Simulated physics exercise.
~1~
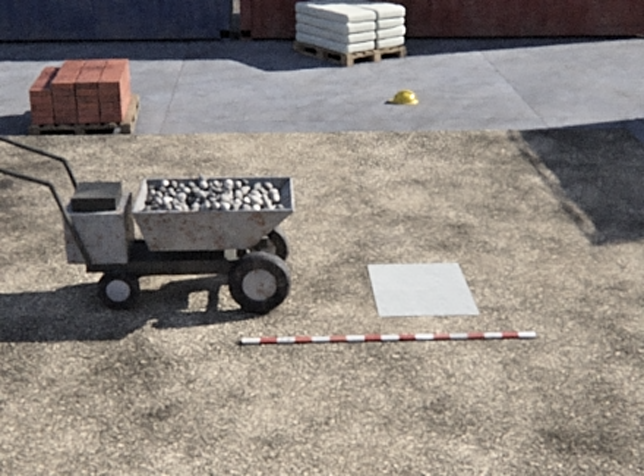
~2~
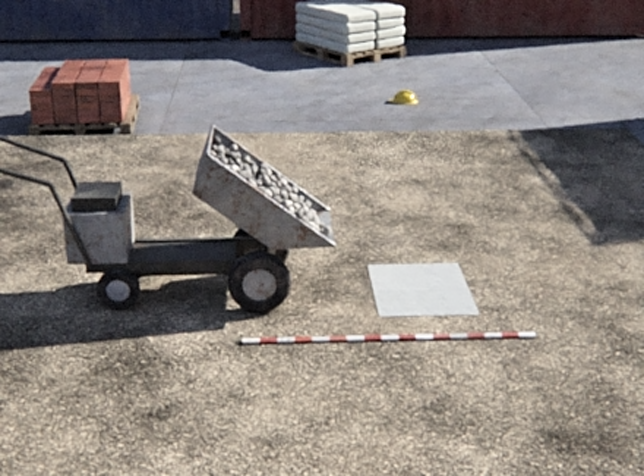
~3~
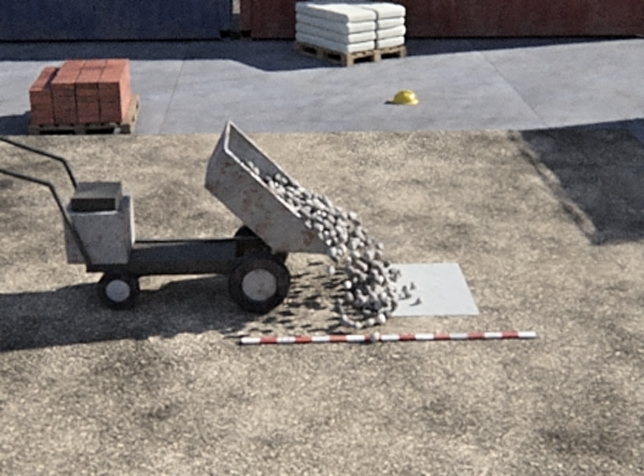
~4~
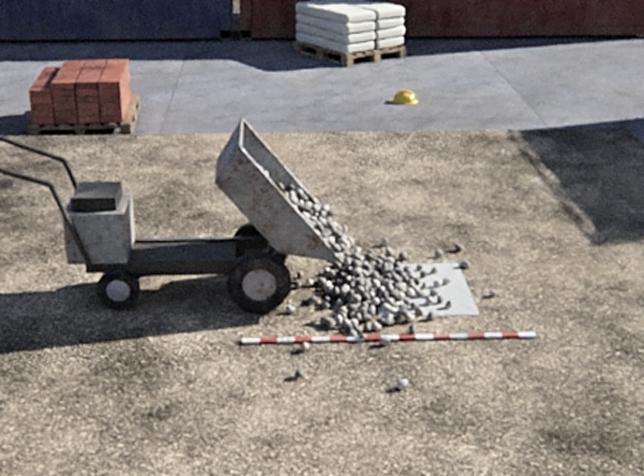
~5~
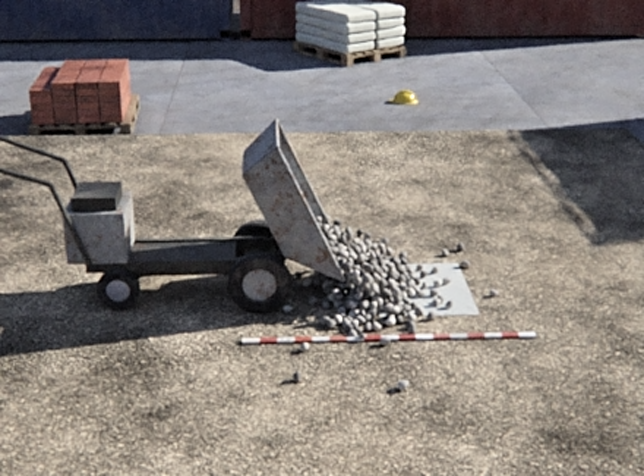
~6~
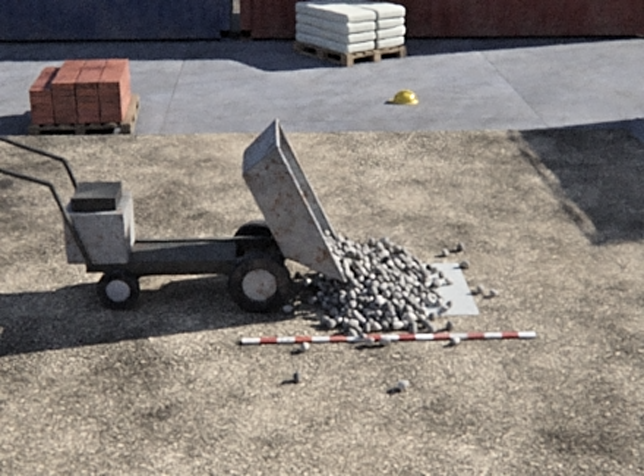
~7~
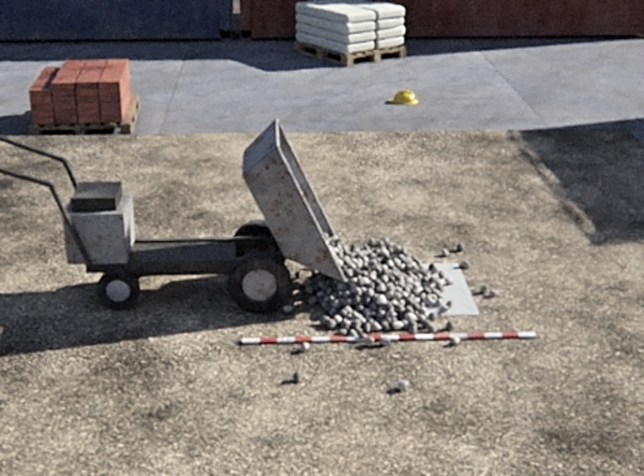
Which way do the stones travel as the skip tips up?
The stones slide out of the skip toward the right, dropping down onto the ground and partly over the pale sheet.
